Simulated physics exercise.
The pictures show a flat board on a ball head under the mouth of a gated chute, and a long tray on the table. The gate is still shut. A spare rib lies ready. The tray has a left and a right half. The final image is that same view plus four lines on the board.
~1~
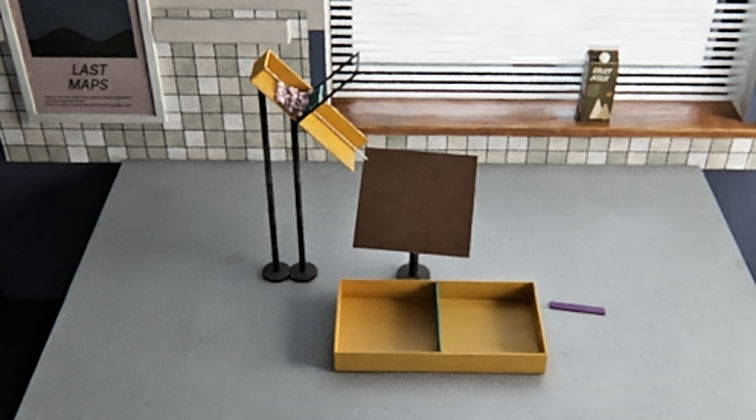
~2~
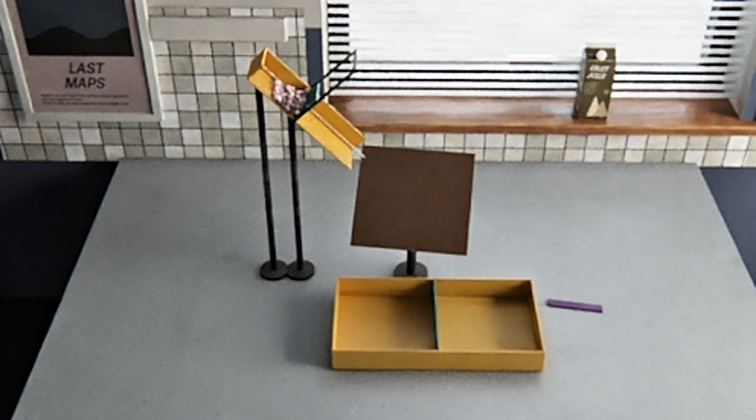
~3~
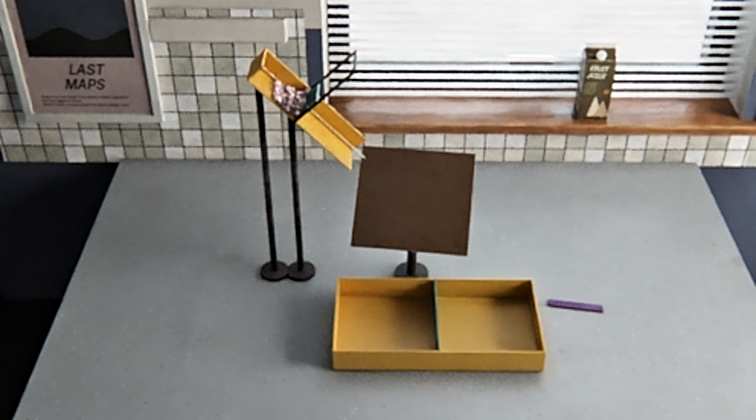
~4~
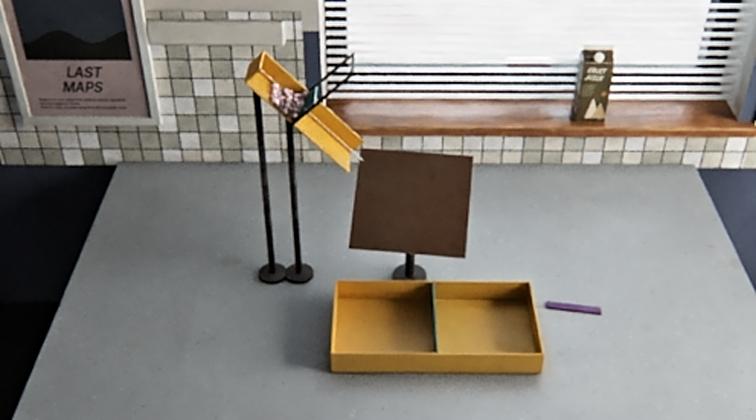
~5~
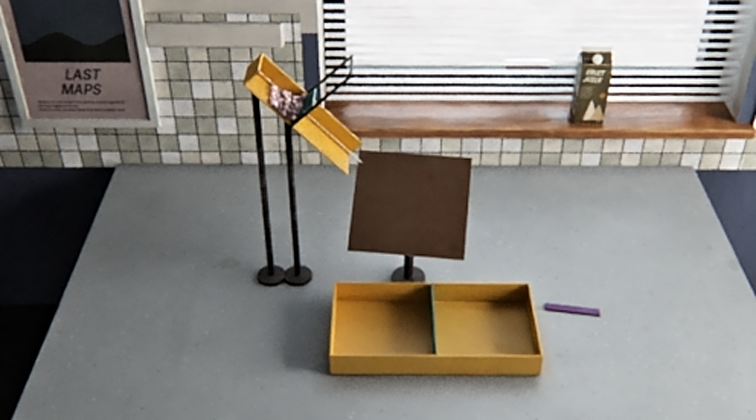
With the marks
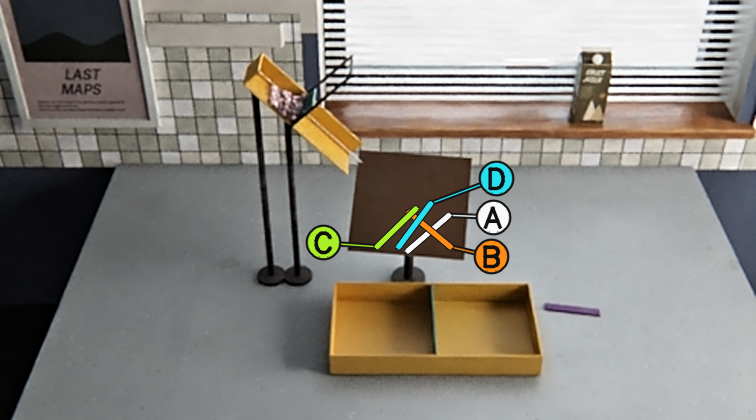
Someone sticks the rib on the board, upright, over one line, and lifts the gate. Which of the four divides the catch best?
Go for B.
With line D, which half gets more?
The left half.
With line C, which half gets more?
Left.
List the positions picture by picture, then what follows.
Load behind the gate near (295, 101), sugar pearls; lip of the chute near (354, 162), sloping fairly steeply, in the first frame.
Middle of the board near (413, 199), tilted fairly steeply; middle of its low edge near (408, 250); of its high edge near (419, 149), in the second frame.
Front corners of the tray near (333, 350) and (545, 352); front end of its middle wall near (439, 351); gate still shut near (315, 95), in the third frame.
Middle of the load near (290, 102); lip near (349, 163), in the fourth frame.
Middle of the load near (289, 105); lip near (348, 165), in the fifth frame.
On the marked copy, line A from (449, 215) to (407, 251); line B from (408, 212) to (450, 246); line C from (416, 208) to (376, 246); line D from (430, 203) to (398, 247).
If A is chosen, of what is caught, all but a few in the left half, only a few in the right.
If B is chosen, of what is caught, close to half in the left half, close to half in the right.
If C is chosen, of what is caught, all but a few in the left half, only a few in the right.
If D is chosen, of what is caught, all but a few in the left half, only a few in the right.
